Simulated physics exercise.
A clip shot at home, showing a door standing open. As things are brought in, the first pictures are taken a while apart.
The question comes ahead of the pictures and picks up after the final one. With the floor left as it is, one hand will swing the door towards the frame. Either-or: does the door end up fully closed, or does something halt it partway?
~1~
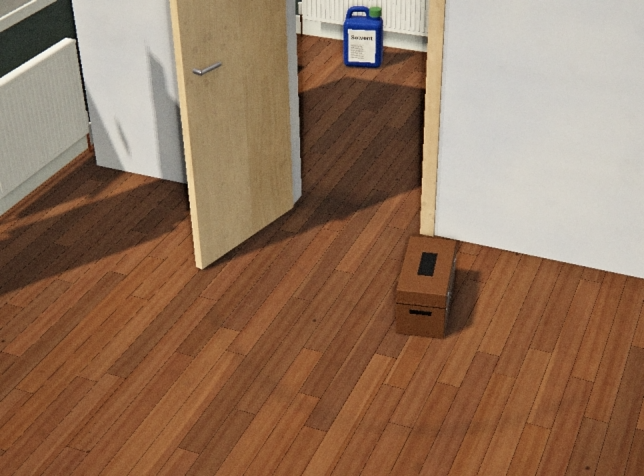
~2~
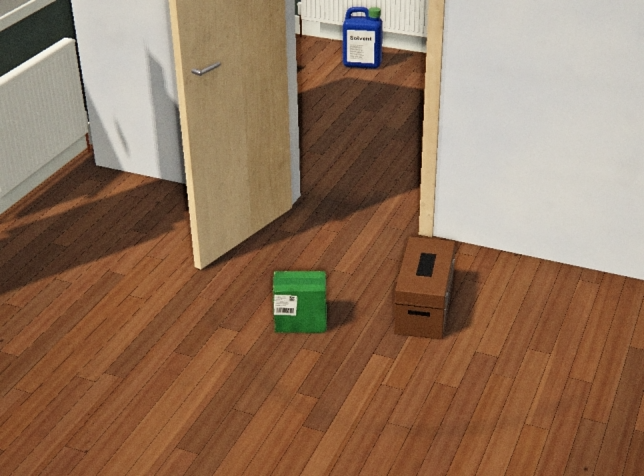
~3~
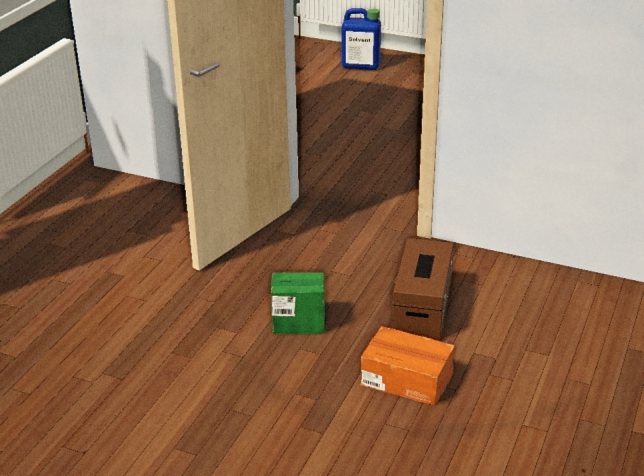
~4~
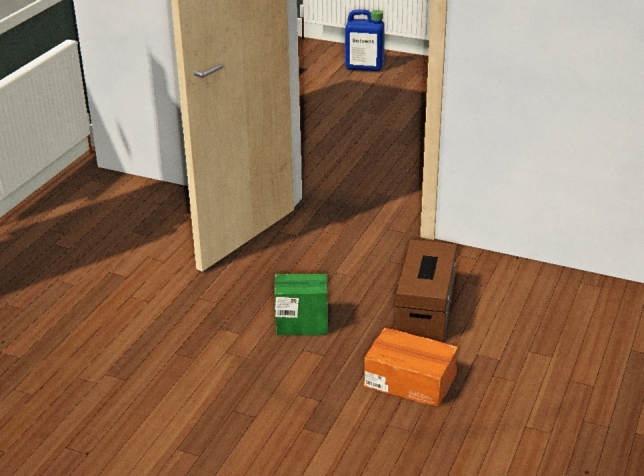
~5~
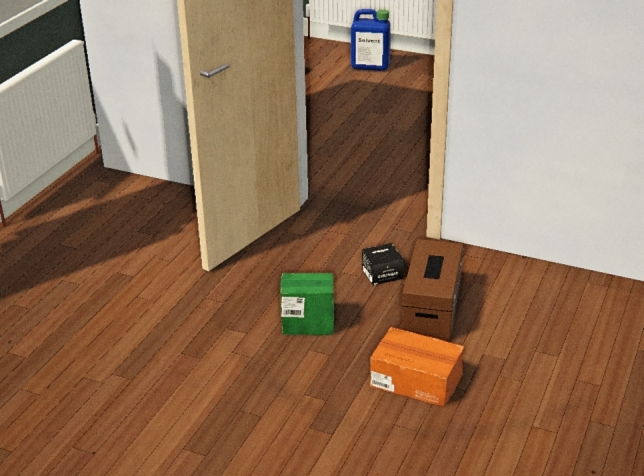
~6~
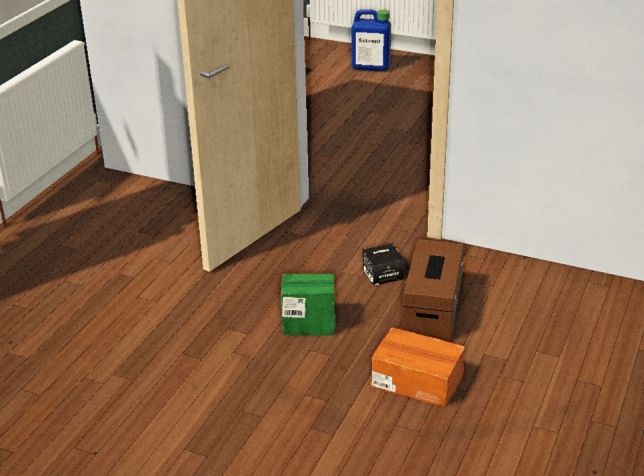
Likely result: Gap gone.
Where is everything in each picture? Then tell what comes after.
In the first frame, door wide open and still.
In the second frame, door wide open and still; green parcel (300, 302).
In the third frame, door wide open and still; brown toolbox (424, 288); orange parcel (408, 365).
In the fourth frame, door wide open and still; green parcel (302, 305); brown toolbox (427, 290).
In the fifth frame, door wide open and still; orange parcel (417, 366); green parcel (308, 304).
In the sixth frame, door wide open and still; black box (383, 264); brown toolbox (434, 289).
Then, 1.10 s on from there, open by 59°.
Then, 1.60 s on from there, open by 25°; black box shifted about its own width near (412, 257).
In the end, open by 0°; moved from the start, black box; the other 3 unmoved. At the end, from the last picture's camera, black box near (422, 255).
